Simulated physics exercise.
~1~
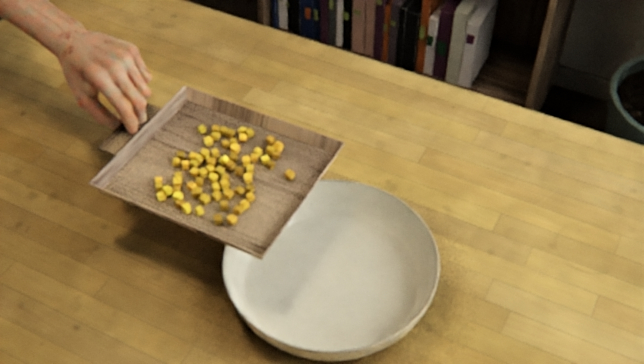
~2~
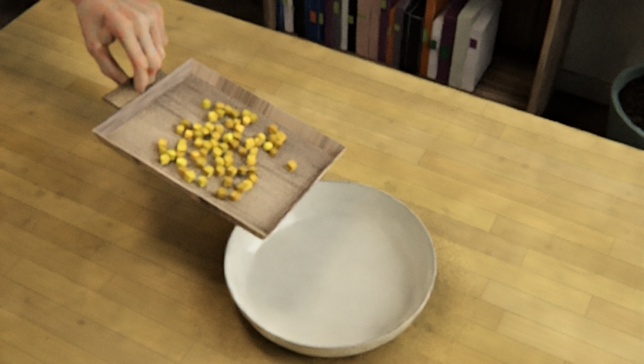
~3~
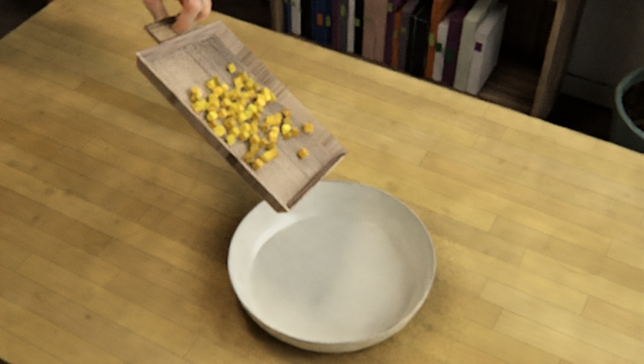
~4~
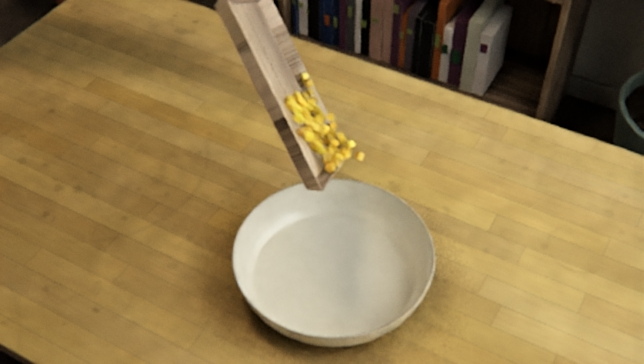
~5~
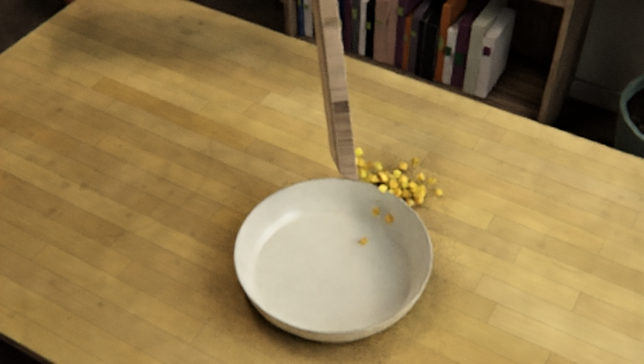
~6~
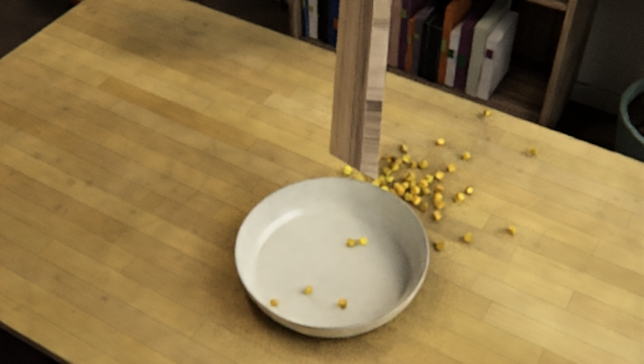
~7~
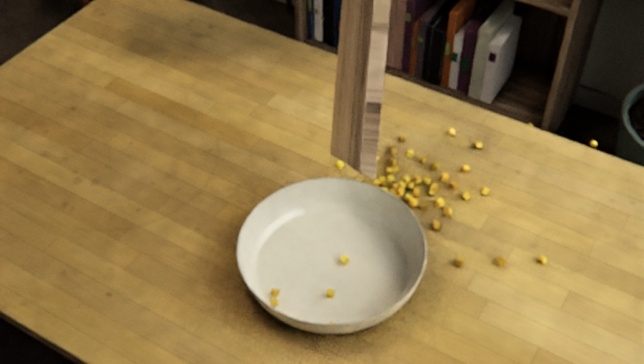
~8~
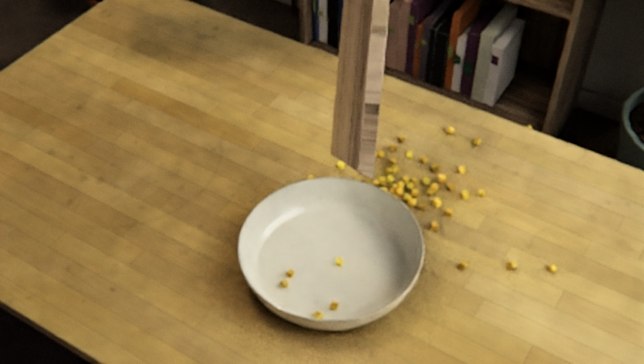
On a wooden table, a hand tips yellow cubes off a tray, mostly missing the pan.
